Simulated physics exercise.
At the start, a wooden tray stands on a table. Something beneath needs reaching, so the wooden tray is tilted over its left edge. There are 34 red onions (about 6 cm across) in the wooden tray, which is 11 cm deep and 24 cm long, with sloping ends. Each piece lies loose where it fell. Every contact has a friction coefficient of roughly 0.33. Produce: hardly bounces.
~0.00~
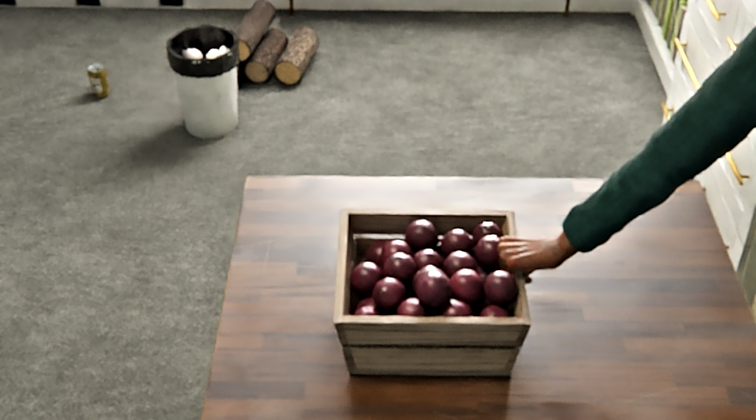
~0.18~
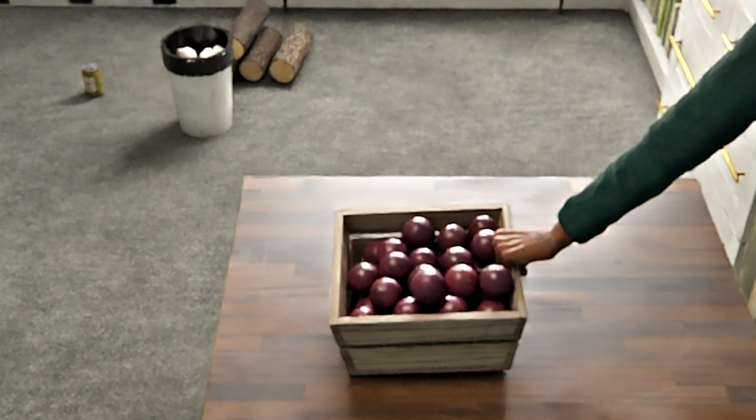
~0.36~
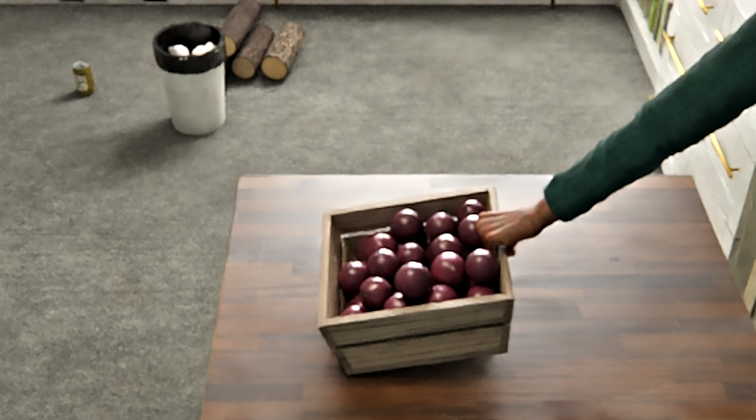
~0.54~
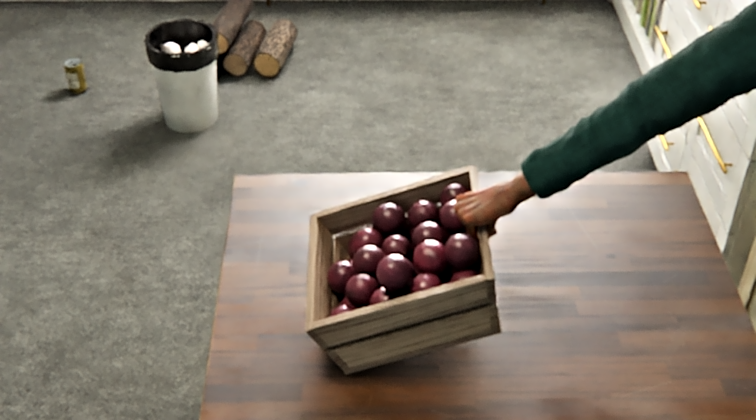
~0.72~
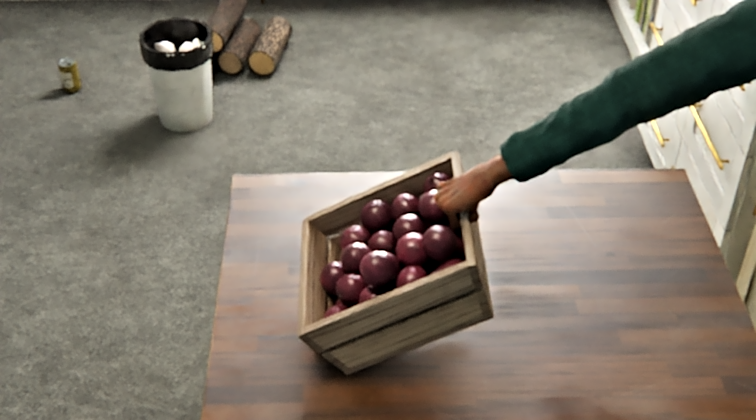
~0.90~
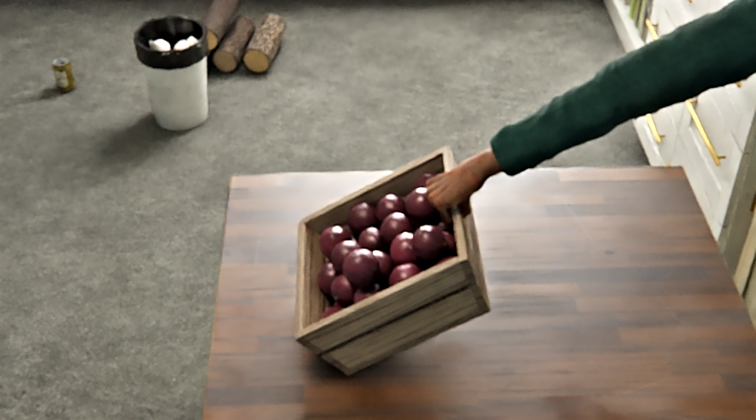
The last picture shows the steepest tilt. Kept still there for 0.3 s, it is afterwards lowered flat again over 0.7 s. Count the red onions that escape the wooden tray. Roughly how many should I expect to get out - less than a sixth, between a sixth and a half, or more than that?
Expect less than a sixth of them.
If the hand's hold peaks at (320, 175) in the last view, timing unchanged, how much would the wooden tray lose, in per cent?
Then wooden tray 30 per cent.
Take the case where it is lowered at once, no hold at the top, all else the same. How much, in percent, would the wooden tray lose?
Wooden tray 0%.
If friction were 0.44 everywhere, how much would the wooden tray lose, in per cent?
In that case the wooden tray sheds 0 per cent of its load.
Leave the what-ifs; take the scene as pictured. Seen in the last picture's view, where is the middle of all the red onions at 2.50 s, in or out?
The middle is around (411, 294).
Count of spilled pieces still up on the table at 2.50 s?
Near 1, give or take.
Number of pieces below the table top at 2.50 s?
Roughly 0.
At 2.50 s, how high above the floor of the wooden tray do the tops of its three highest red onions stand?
Around 12 centimetres.
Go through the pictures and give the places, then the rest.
In the first picture (we follow the rim corner now nearest the camera; the camera moves round a little), wooden tray at (523, 321); tilt 0°; nothing out yet.
In the second picture, wooden tray at (519, 314); tilt 3°.
In the third picture, wooden tray at (505, 296); tilt 11°.
In the fourth picture, wooden tray at (485, 277); tilt 21°.
In the fifth picture, wooden tray at (467, 263); tilt 29°.
In the sixth picture, wooden tray at (459, 259); tilt 32°; nothing out yet.
After 1.16 s, tilt 32°; 0 of 34 out of the wooden tray.
After 1.48 s, tilt 21°; 0 of 34 out of the wooden tray.
After 1.93 s, tilt 0°; 1 of 34 out of the wooden tray.
When it is over (at 2.50 s), 1 of 34 out of the wooden tray. Asked share, 1 of 34, 3 per cent.
